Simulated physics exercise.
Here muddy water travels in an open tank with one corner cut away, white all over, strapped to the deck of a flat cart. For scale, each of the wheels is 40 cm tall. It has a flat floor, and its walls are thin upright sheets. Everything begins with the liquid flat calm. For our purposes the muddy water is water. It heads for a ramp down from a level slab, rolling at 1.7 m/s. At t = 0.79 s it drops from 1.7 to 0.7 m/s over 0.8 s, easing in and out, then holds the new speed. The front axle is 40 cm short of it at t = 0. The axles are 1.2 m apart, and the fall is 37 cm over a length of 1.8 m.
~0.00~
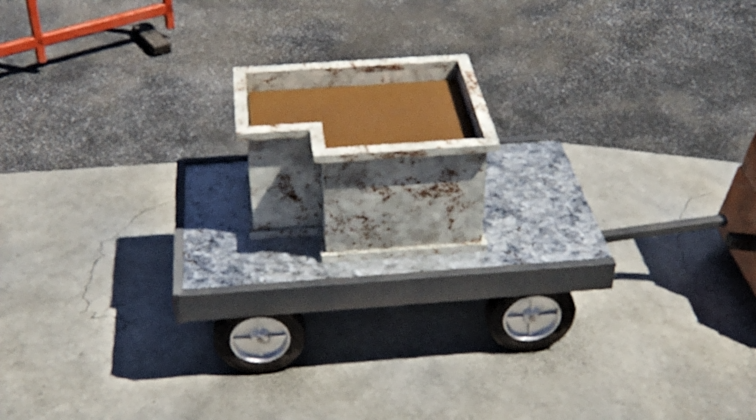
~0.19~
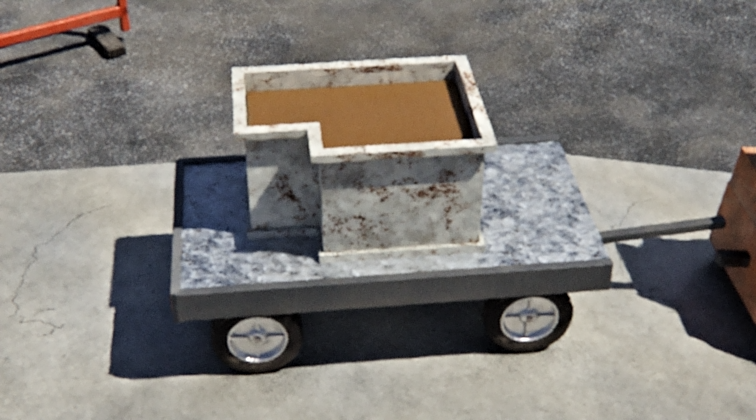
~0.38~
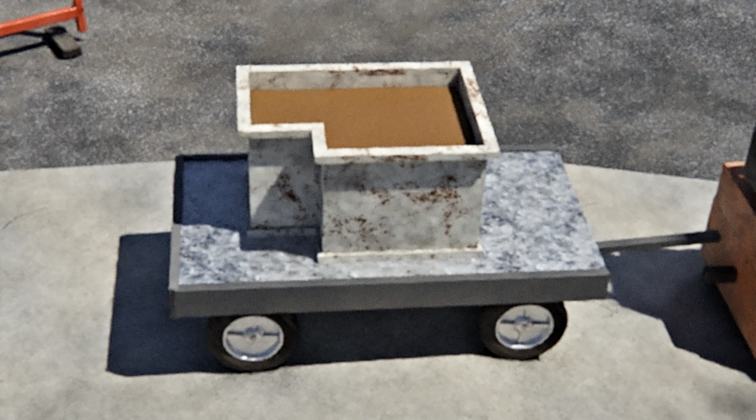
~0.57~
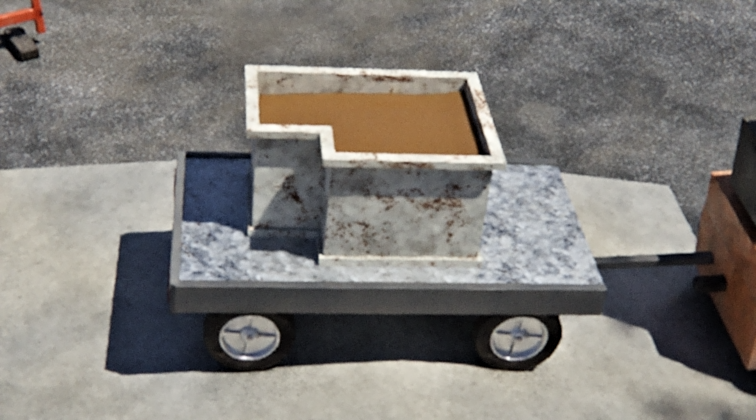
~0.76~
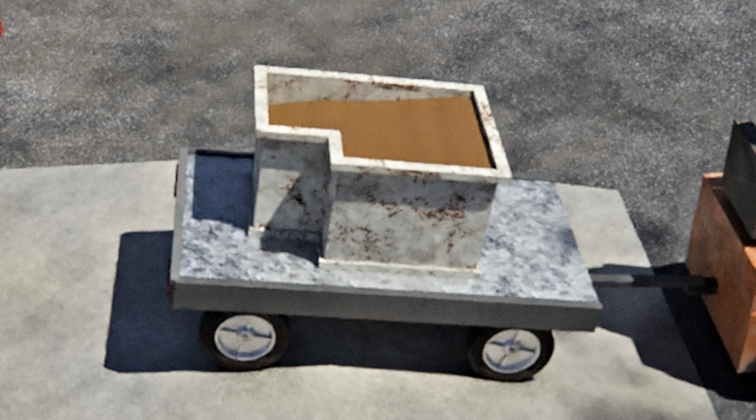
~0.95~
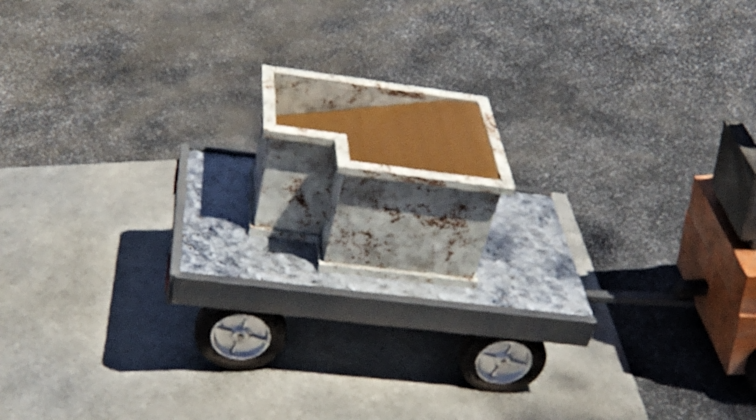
At the start, muddy water lies level in a white, rust-speckled open tank on a grey cart hitched to an orange-brown block at right. The cart rolls right past an orange barrier, then its front dips increasingly, and the water climbs the tank's right end while sinking at the left.
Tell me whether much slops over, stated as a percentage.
Roughly 10 per cent slops over.
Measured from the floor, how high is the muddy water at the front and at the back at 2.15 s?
About 36 cm at the front, 42 cm at the back.
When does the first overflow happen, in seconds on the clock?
At roughly 1.4 s.
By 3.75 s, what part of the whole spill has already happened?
About 100 %.
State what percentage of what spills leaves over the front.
100%.
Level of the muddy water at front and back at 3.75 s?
About 42 cm in front, about 34 cm behind.
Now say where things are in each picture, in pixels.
In the first picture, the surface is at (443, 87) by the front wall; at (264, 98) by the back wall; it lies level with the rim line; the front is on the right, levels are read along the far wall; a wheel hub at (260, 345).
In the second picture, the surface is at (442, 88) by the front wall; at (262, 98) by the back wall; it lies level with the rim line.
In the third picture, the surface is at (445, 94) by the front wall; at (266, 97) by the back wall; it lies level with the rim line; the tub is 2° nose down.
In the fourth picture, the surface is at (452, 99) by the front wall; at (273, 102) by the back wall; it climbs 3° towards the front; the tub is 5° nose down.
In the fifth picture, the surface is at (459, 104) by the front wall; at (280, 111) by the back wall; it climbs 8° towards the front; the tub is 9° nose down.
In the sixth picture, the surface is at (465, 106) by the front wall; at (283, 121) by the back wall; it climbs 15° towards the front; a wheel hub at (241, 342); the tub is 12° nose down.
After 2.15 s the surface is 36 cm up at the front and 41 cm at the back; 10 per cent is out, over the front.
After 3.75 s the surface is 41 cm up at the front and 33 cm at the back; 10 per cent is out, over the front.
After 5.55 s the surface is 36 cm up at the front and 41 cm at the back; 10 per cent is out, over the front.
After 7.99 s 10 per cent is out, over the front, 25 of 240 litres.
